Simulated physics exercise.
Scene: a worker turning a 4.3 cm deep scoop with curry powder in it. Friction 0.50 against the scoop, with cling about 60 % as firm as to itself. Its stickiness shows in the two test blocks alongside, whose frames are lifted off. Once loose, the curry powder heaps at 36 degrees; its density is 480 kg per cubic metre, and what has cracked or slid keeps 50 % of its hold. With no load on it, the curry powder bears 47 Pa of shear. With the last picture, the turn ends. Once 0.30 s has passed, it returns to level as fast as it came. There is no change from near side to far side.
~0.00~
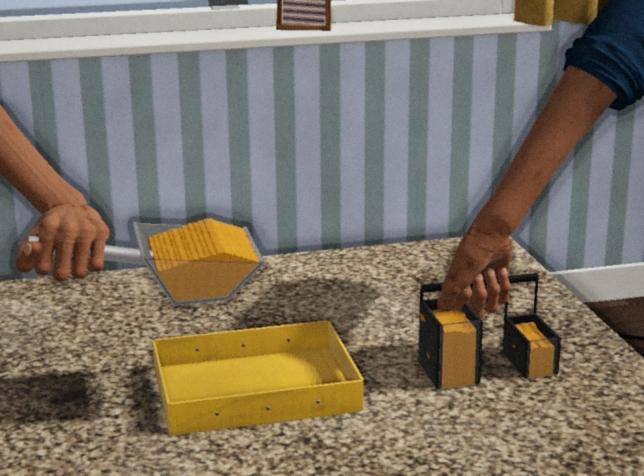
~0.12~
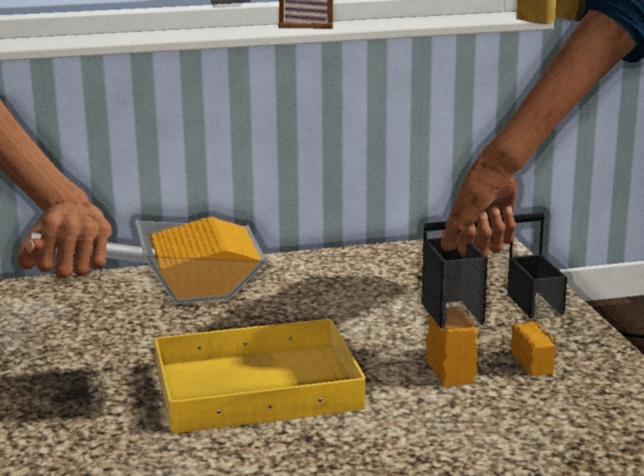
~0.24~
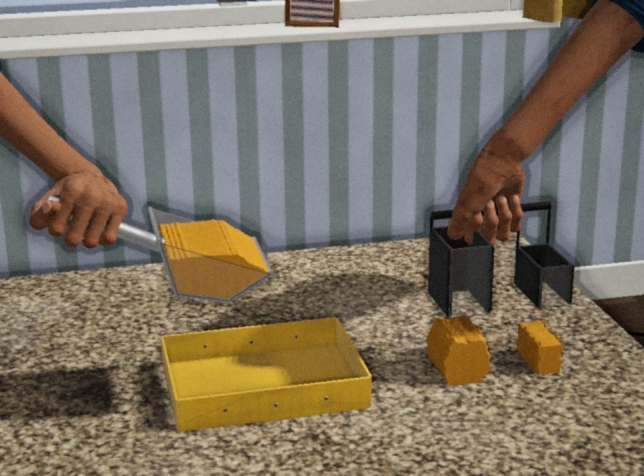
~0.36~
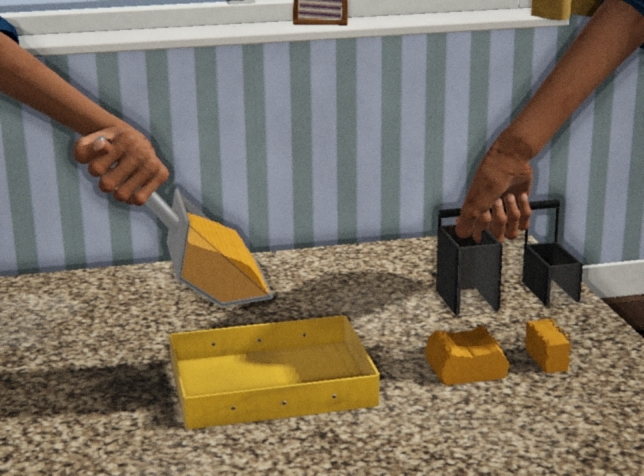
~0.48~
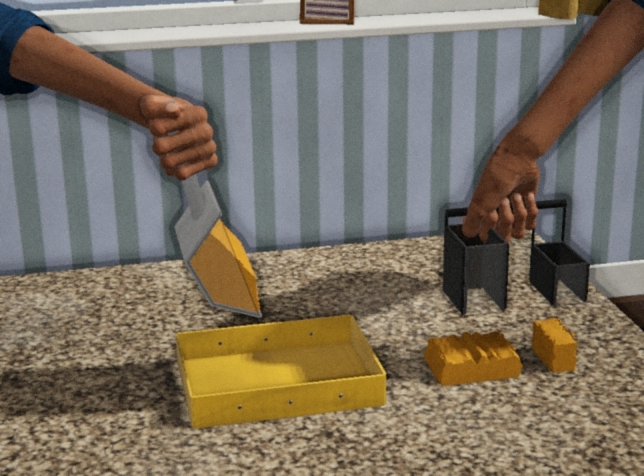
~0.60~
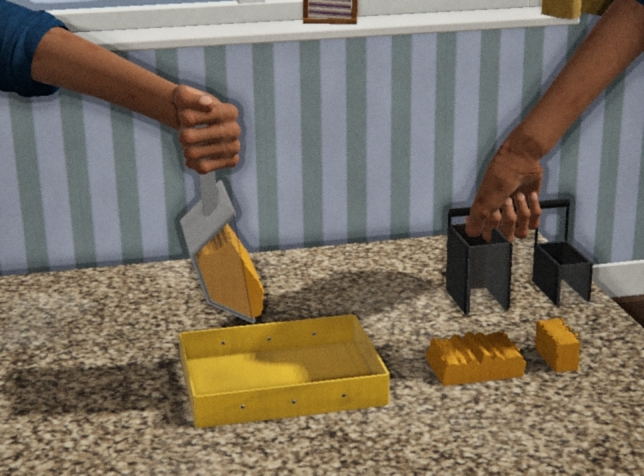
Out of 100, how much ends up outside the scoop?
About 68 out of 100.
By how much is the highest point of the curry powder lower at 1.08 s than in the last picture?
About 5.0 centimetres.
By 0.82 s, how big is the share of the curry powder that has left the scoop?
Some 55 in a hundred.
After 0.82 s, the scoop is at 75 degrees and 56 % has left it.
After 1.08 s, the scoop is at 53 degrees and 67 % has left it.
After 1.34 s, the scoop is at 3 degrees and 68 % has left it.
After 1.60 s, the scoop is at 0 degrees and 68 % has left it.
After 1.90 s, the scoop is at 0 degrees and 68 % has left it.
